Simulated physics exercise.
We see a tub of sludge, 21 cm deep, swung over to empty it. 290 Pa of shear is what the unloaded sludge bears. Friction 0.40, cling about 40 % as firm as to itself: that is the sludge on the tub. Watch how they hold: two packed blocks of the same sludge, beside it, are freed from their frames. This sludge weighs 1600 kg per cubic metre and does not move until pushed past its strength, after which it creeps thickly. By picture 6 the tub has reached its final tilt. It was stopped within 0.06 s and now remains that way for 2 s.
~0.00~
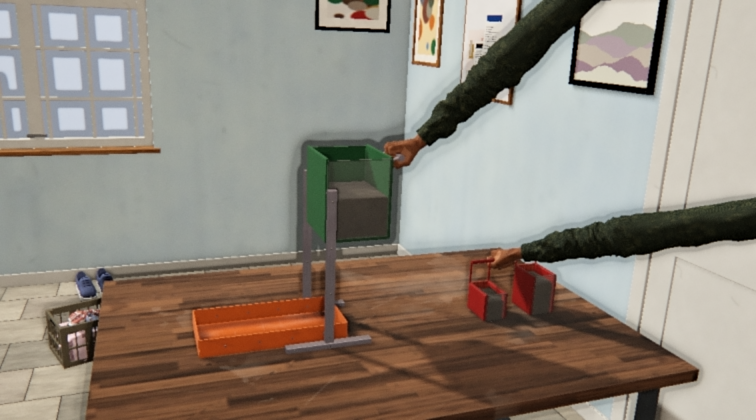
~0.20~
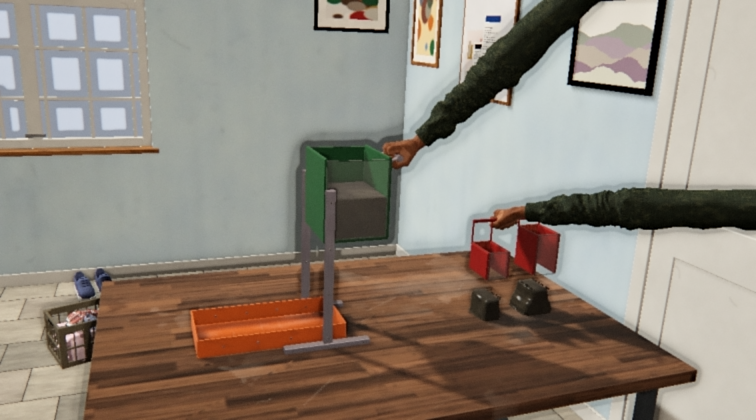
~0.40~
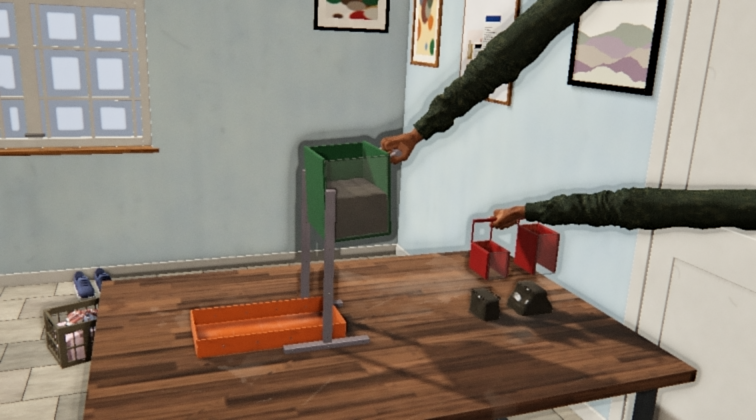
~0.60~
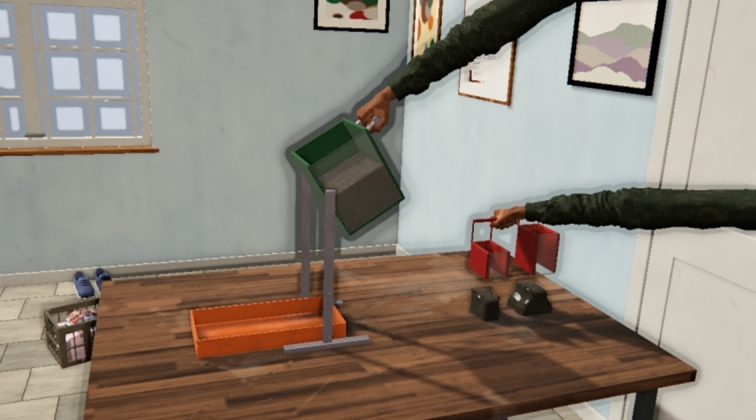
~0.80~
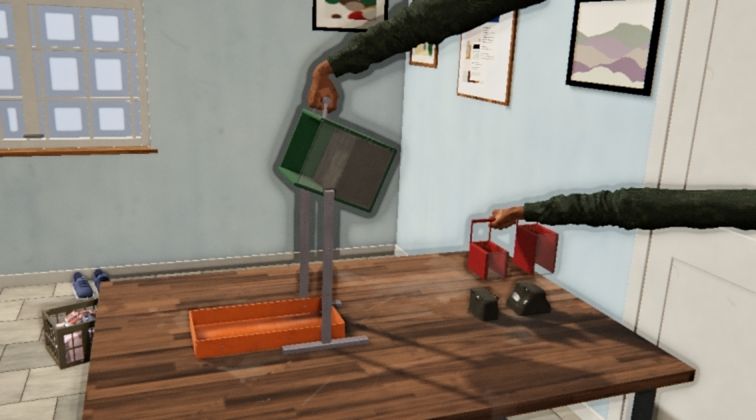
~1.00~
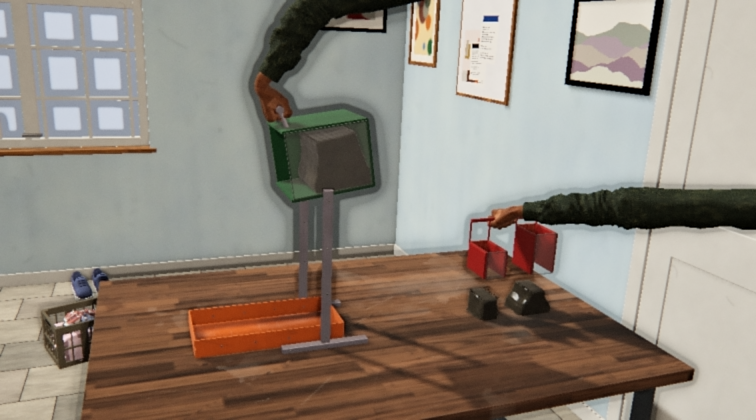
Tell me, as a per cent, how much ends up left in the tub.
Close to 52 % is left.
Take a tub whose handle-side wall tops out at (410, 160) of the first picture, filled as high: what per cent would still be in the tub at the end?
The tub would end up holding some 40 % of it.
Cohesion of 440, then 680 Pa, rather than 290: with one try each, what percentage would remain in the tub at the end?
Respectively, close to 65 % and close to 100 %.
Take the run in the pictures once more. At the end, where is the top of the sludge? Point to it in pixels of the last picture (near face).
Peak location: Approx. (346, 170).
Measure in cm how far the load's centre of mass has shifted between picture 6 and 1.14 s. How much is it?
Something like 6 cm, give or take.
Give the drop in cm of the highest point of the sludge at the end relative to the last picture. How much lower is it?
About 10 cm.
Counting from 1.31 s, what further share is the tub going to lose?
Close to 10 % of the whole load.
By 1.14 s, the tub is at 98 degrees and holds 96 %.
By 1.31 s, the tub is at 98 degrees and holds 62 %.
By 1.48 s, the tub is at 98 degrees and holds 52 %.
By 1.65 s, the tub is at 98 degrees and holds 52 %.
By 3.00 s, at the end, the tub is at 98 degrees and holds 52 %.
